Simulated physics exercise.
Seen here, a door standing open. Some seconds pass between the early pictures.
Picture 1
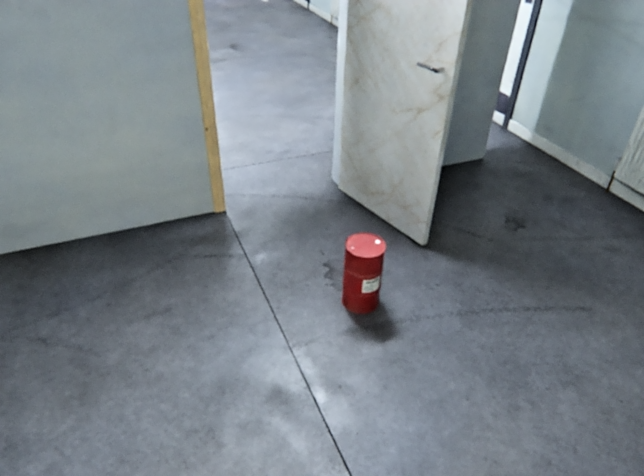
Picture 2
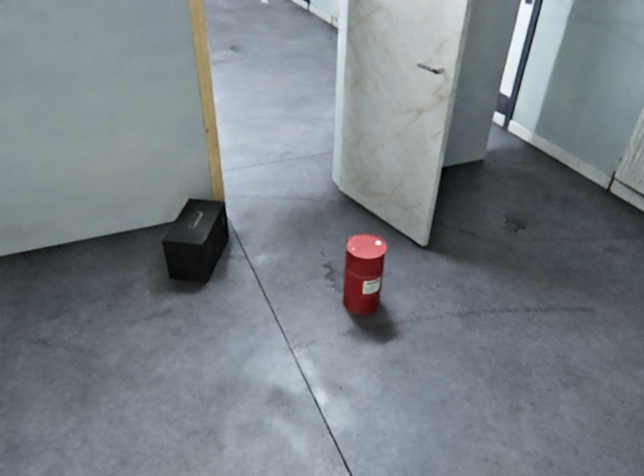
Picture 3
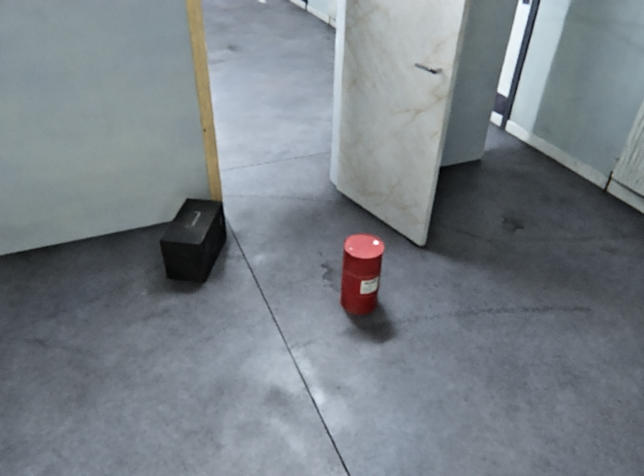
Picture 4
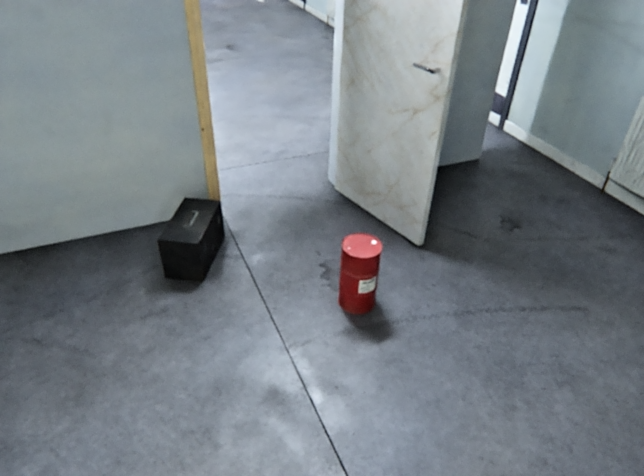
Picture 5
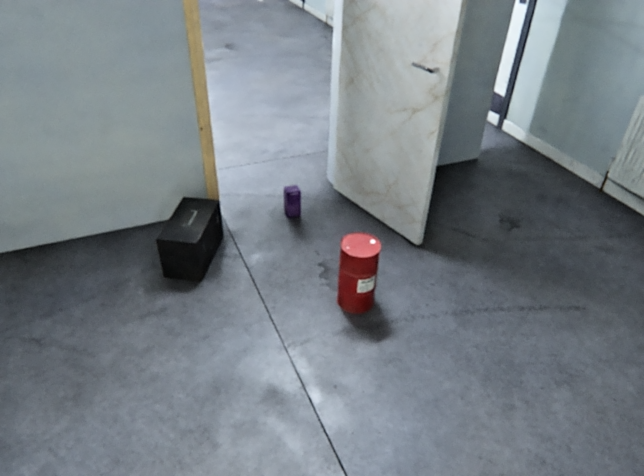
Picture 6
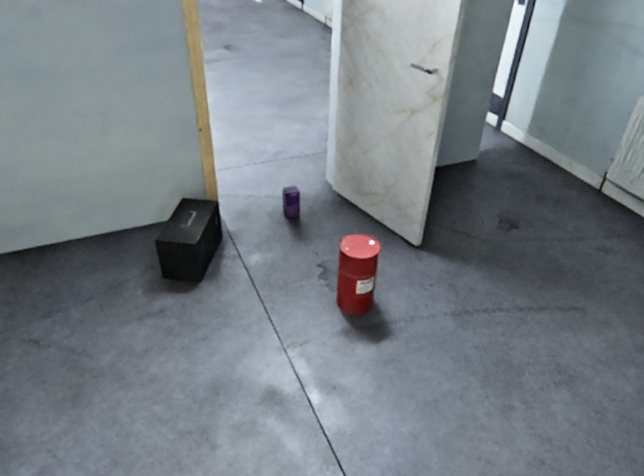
A door stood wide open and still above a red canister on the grey floor, then a black toolbox appeared to the left, and later a small purple carton appeared near the doorway.
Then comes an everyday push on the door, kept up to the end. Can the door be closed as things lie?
It closes.
Then, 1.50 s past the last view, door 58° open.
Then, 2.50 s past the last view, door 19° open; purple carton displaced about its own width near (278, 197).
Finally, door 0° open; moved from the start, purple carton; the other 2 still in place. Final places as the last picture's camera would see them, purple carton near (267, 185).
